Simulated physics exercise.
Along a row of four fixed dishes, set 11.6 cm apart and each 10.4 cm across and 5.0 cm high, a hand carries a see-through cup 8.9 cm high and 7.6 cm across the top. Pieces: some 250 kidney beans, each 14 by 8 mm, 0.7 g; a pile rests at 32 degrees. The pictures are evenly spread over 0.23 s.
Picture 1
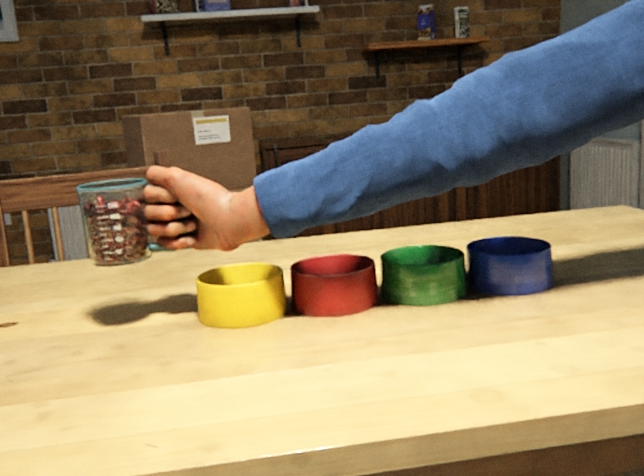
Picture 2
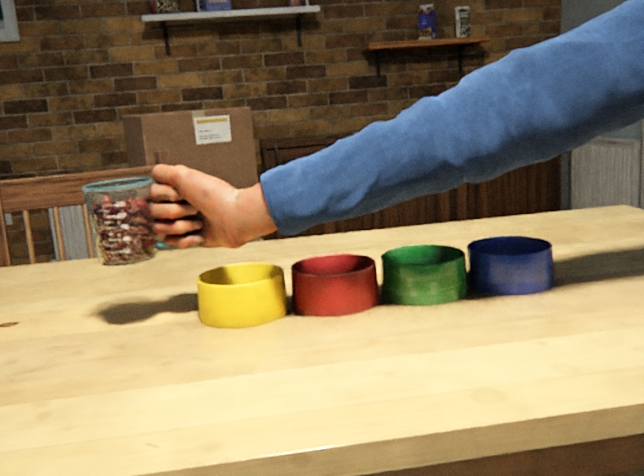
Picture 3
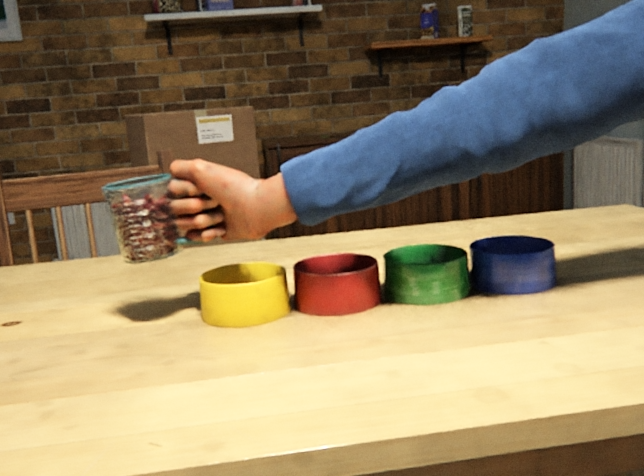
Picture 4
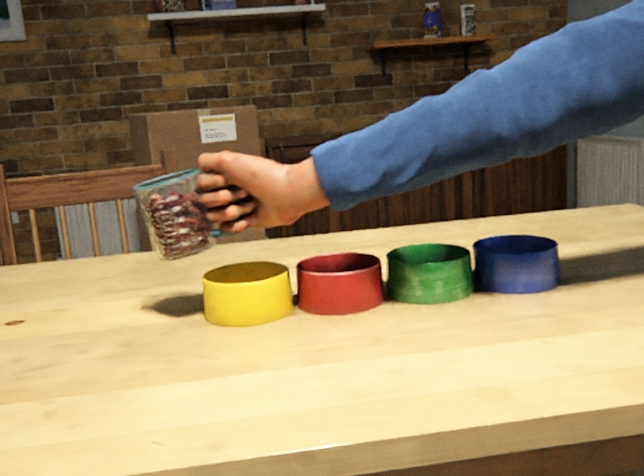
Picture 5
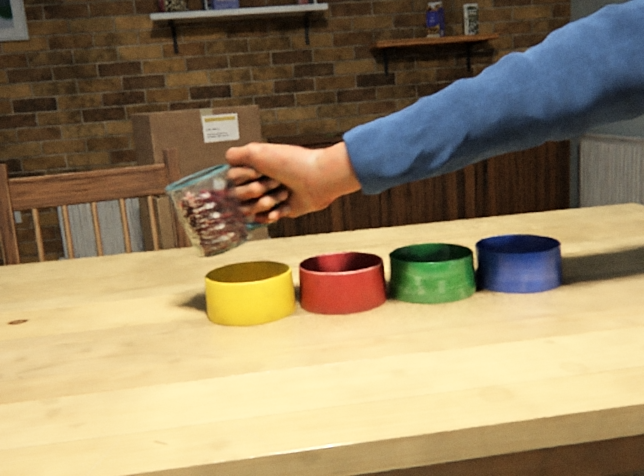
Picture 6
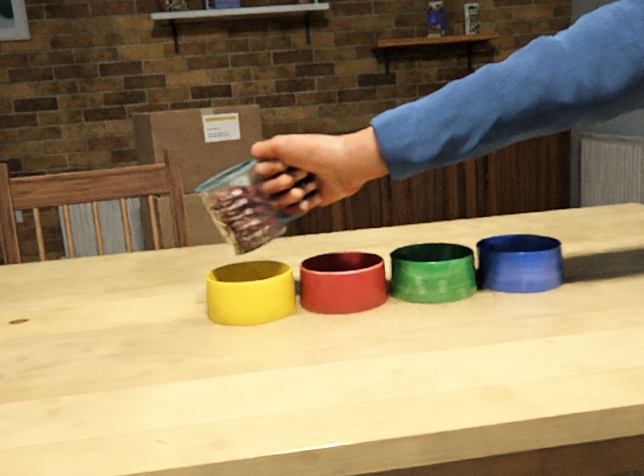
A hand in a blue sleeve carries a clear cup of reddish beans rightward above a wooden table, gradually tilting it as it moves toward and over the yellow dish, beside red, green and blue dishes in a row.
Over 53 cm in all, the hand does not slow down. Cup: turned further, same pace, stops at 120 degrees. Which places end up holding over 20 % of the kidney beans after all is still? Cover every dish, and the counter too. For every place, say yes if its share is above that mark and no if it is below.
Red: No, blue: Yes, green: No, yellow: No, counter: No.
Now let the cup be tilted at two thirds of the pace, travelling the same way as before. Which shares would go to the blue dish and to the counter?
Then: Blue 100, counter 0.
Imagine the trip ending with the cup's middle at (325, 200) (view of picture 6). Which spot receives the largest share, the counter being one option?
That'd be yellow, it takes the most.
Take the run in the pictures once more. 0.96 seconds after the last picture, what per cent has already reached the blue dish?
About 80 per cent by then.
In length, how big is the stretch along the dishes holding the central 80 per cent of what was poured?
It covers some 6 centimetres of the row.
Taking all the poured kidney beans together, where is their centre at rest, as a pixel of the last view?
(515, 264).
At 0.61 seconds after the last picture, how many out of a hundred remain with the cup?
My estimate is about 100 per cent.
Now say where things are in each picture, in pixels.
The first frame shows cup at (117, 222), tilt 0 degrees, lip at (78, 188), moved 0.0 cm; middle of the pieces at (117, 227); yellow dish at (240, 274); red dish at (332, 265); green dish at (422, 255); blue dish at (508, 246).
The second frame shows cup at (124, 221), tilt 1 degrees, lip at (85, 188), moved 0.7 cm; middle of the pieces at (124, 226).
The third frame shows cup at (145, 219), tilt 5 degrees, lip at (104, 188), moved 2.9 cm; middle of the pieces at (146, 223).
The fourth frame shows cup at (177, 215), tilt 10 degrees, lip at (135, 188), moved 6.3 cm; middle of the pieces at (178, 220).
The fifth frame shows cup at (212, 212), tilt 16 degrees, lip at (167, 189), moved 10.0 cm; middle of the pieces at (213, 216).
The sixth frame shows cup at (243, 209), tilt 22 degrees, lip at (197, 191), moved 13.7 cm; middle of the pieces at (245, 213); yellow dish at (249, 272); red dish at (342, 262); green dish at (431, 253); blue dish at (518, 244).
Then, 0.37 s after the last picture, tilt 70 degrees; cup holds 100 %.
Then, 0.61 s after the last picture, tilt 102 degrees; cup holds 100 %.
Then, 0.96 s after the last picture, tilt 120 degrees; cup holds 20 %, blue 80 %.
In the end, red 0 %, blue 100 %, green 0 %, yellow 0 %, counter 0 %.
